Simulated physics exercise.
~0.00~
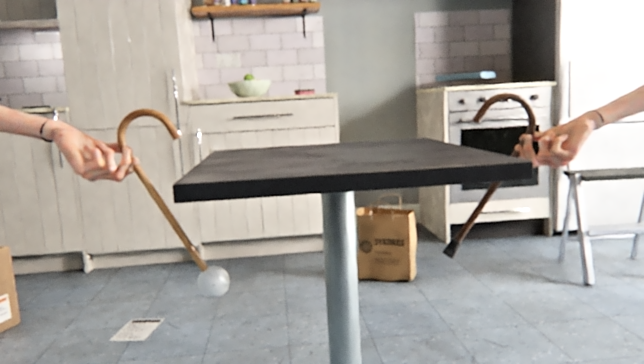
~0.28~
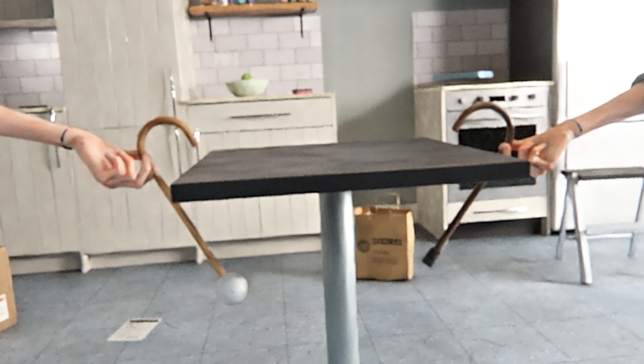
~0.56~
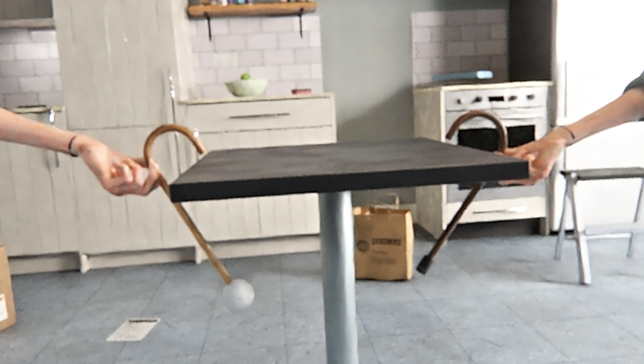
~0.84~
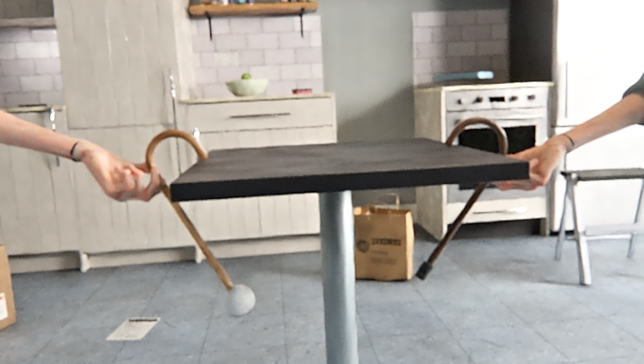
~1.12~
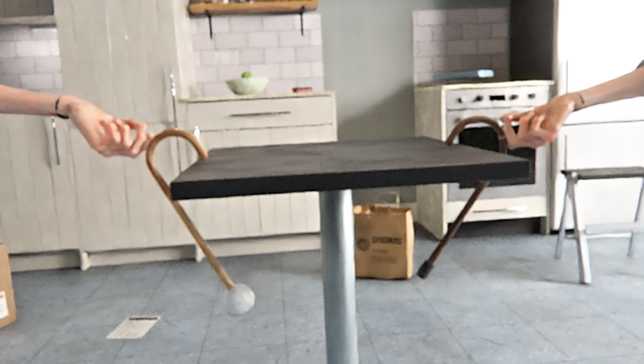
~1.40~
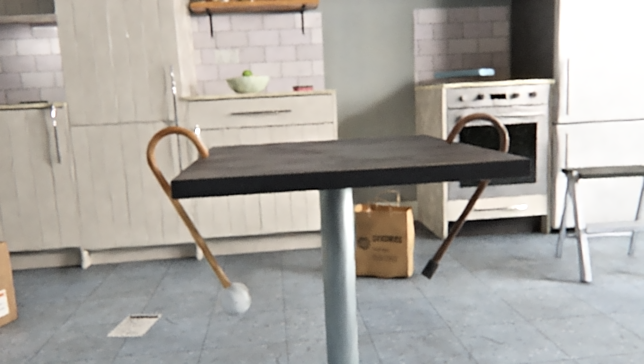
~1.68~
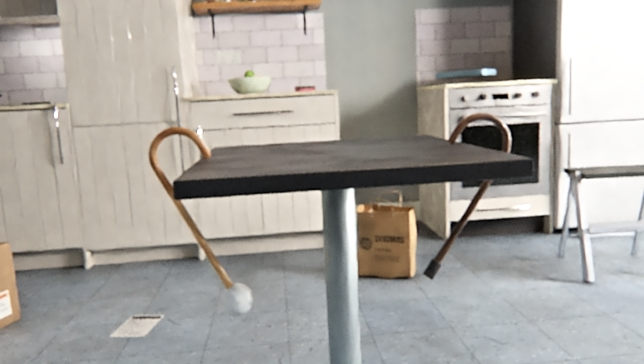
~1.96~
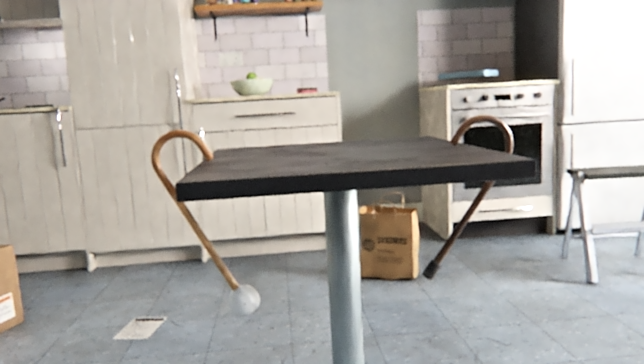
The footage shows two hands hooking curved canes over opposite ends of a small dark table, a light brown one with a white ball-like tip at left and a darker one at right. The hands let go and withdraw, and both remain hanging from the edges.
